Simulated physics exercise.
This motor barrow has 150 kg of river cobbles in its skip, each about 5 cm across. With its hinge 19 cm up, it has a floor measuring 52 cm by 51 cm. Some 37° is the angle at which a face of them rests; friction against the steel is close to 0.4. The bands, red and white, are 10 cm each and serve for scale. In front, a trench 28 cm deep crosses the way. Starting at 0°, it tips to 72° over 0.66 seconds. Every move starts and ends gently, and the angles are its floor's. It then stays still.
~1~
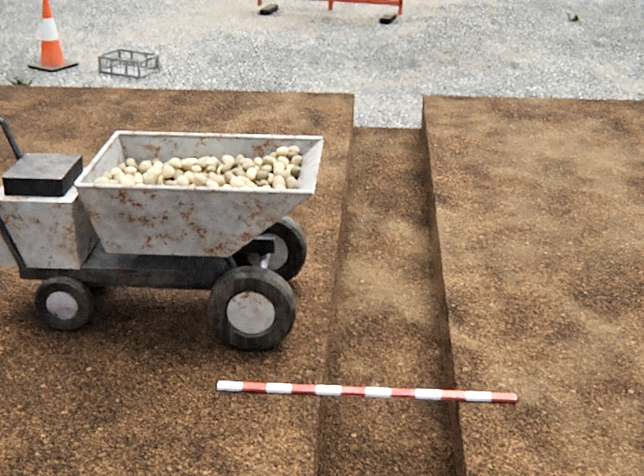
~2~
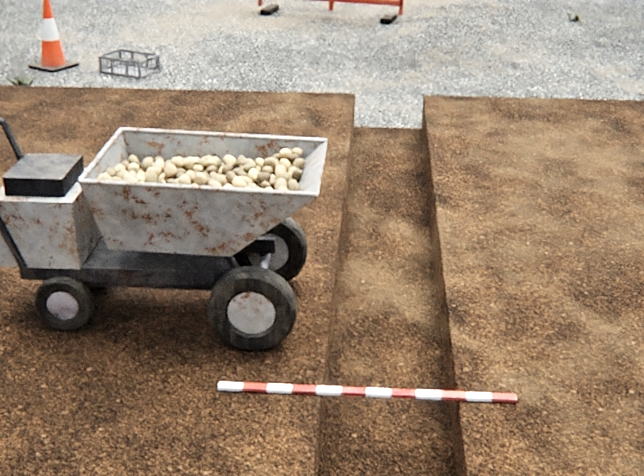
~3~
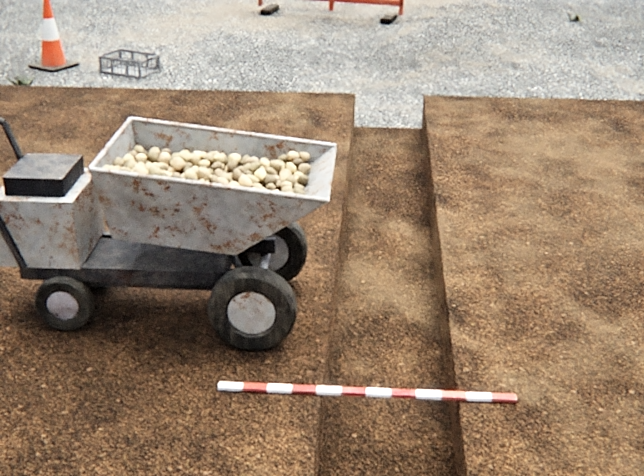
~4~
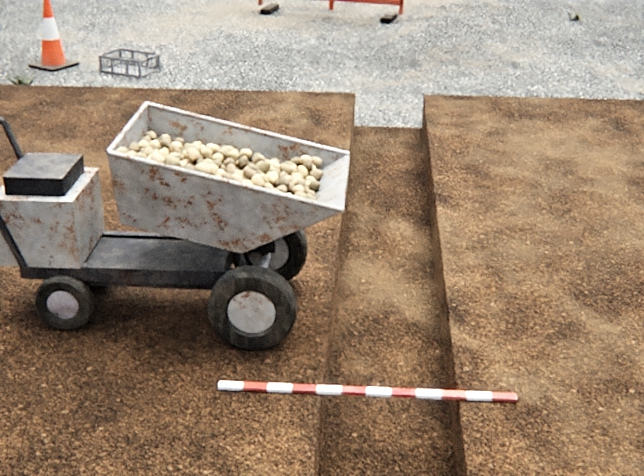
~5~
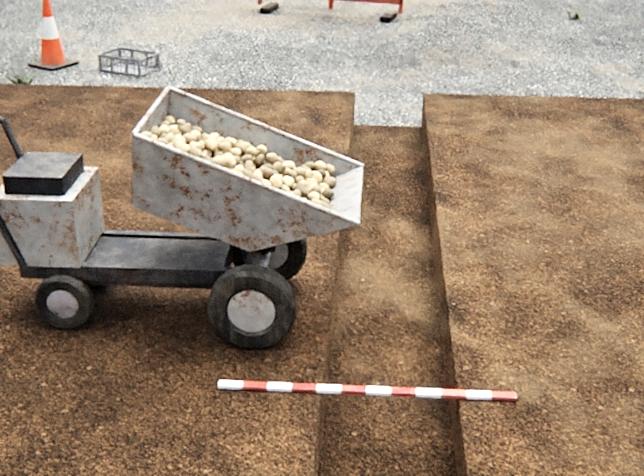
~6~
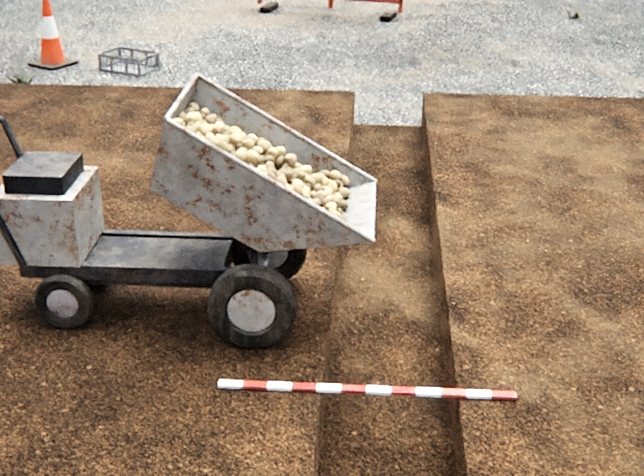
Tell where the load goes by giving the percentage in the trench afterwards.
About 61 per cent of the load is in the trench.
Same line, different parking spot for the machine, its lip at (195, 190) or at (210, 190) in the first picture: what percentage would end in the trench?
Near 80 and near 95 percent.
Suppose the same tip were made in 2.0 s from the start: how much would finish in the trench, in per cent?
It would be near 75 percent.
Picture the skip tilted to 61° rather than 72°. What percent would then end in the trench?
It would be near 55 per cent.
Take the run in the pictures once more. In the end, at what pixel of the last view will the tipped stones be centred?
About (436, 350).
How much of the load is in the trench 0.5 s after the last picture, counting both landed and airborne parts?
Around 25 per cent of it.
Then, 0.2 s after the last picture the floor is at 61°, 100 % in the skip; the foremost stones are at (389, 263).
Then, 0.5 s after the last picture the floor is at 72°, 69 % in the skip, 25 % in the trench, 6 % past the trench; the foremost stones are at (473, 327).
Then, 0.8 s after the last picture the floor is at 72°, 5 % in the skip, 56 % in the trench, 39 % past the trench; the foremost stones are past the picture's edge.
Then, 2.8 s after the last picture the floor is at 72°, 0 % in the skip, 61 % in the trench, 39 % past the trench; the foremost stones are past the picture's edge.
